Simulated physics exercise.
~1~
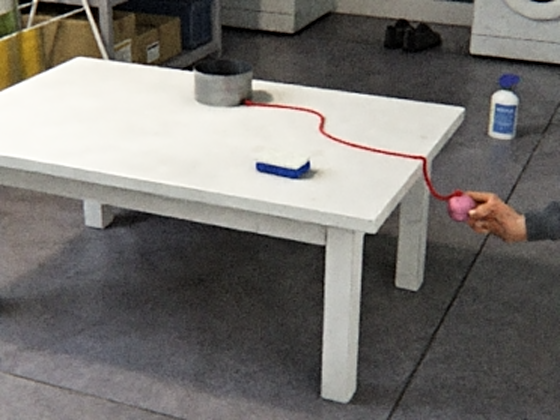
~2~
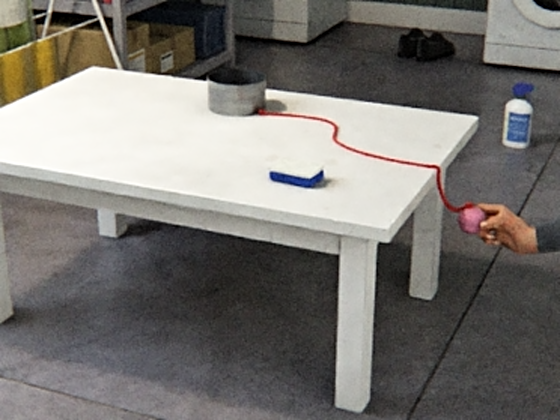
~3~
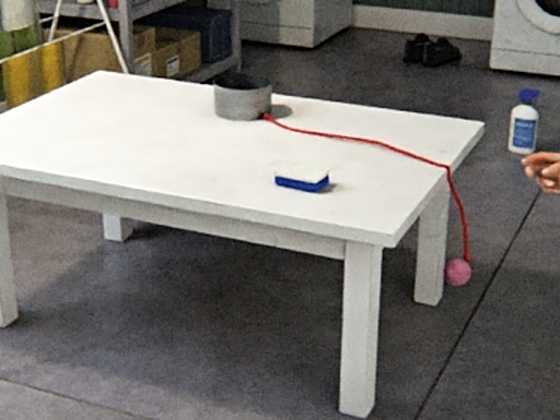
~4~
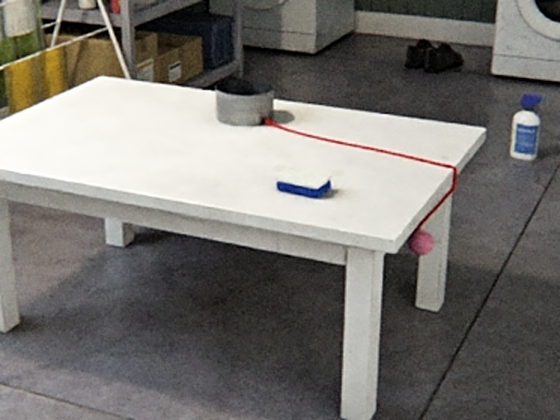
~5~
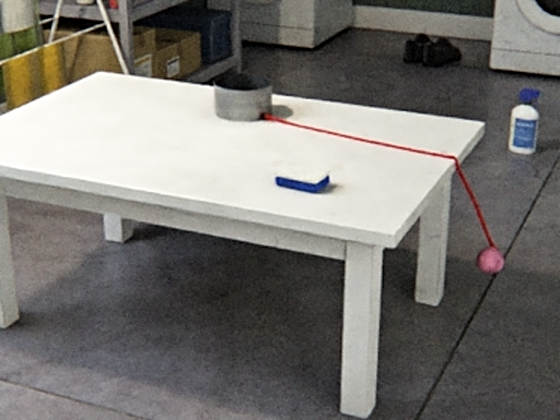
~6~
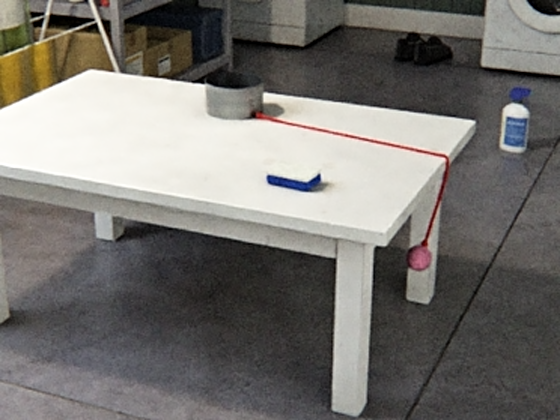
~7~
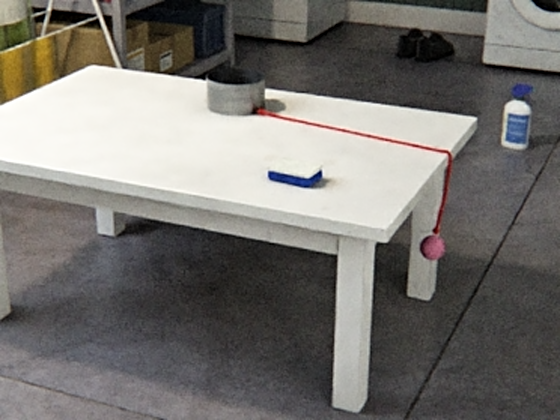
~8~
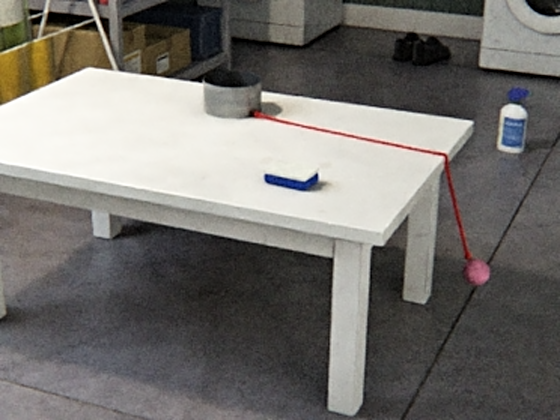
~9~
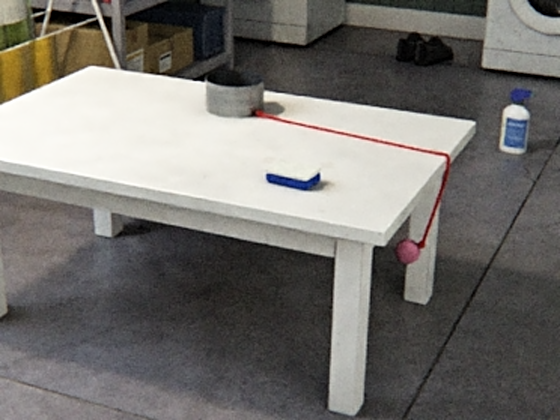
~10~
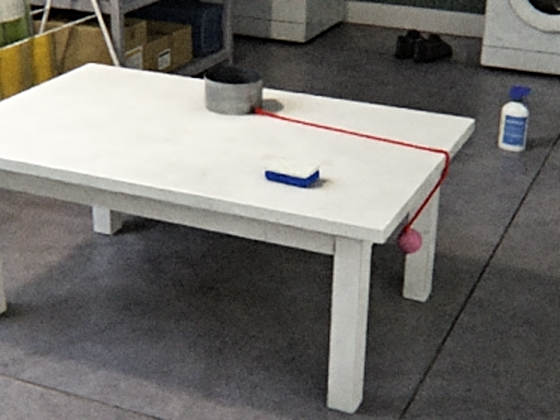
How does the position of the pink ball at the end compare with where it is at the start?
At the start the pink ball is held in a hand out to the right of the table. At the end it hangs from the cord below the table edge, lower and farther to the left.
The clip shows a hand holding a pink ball on a red cord beside a white table with a gray pot and a blue and white sponge. The hand lets go, and the ball swings below the table edge, ending up dangling while pot and sponge stay put.
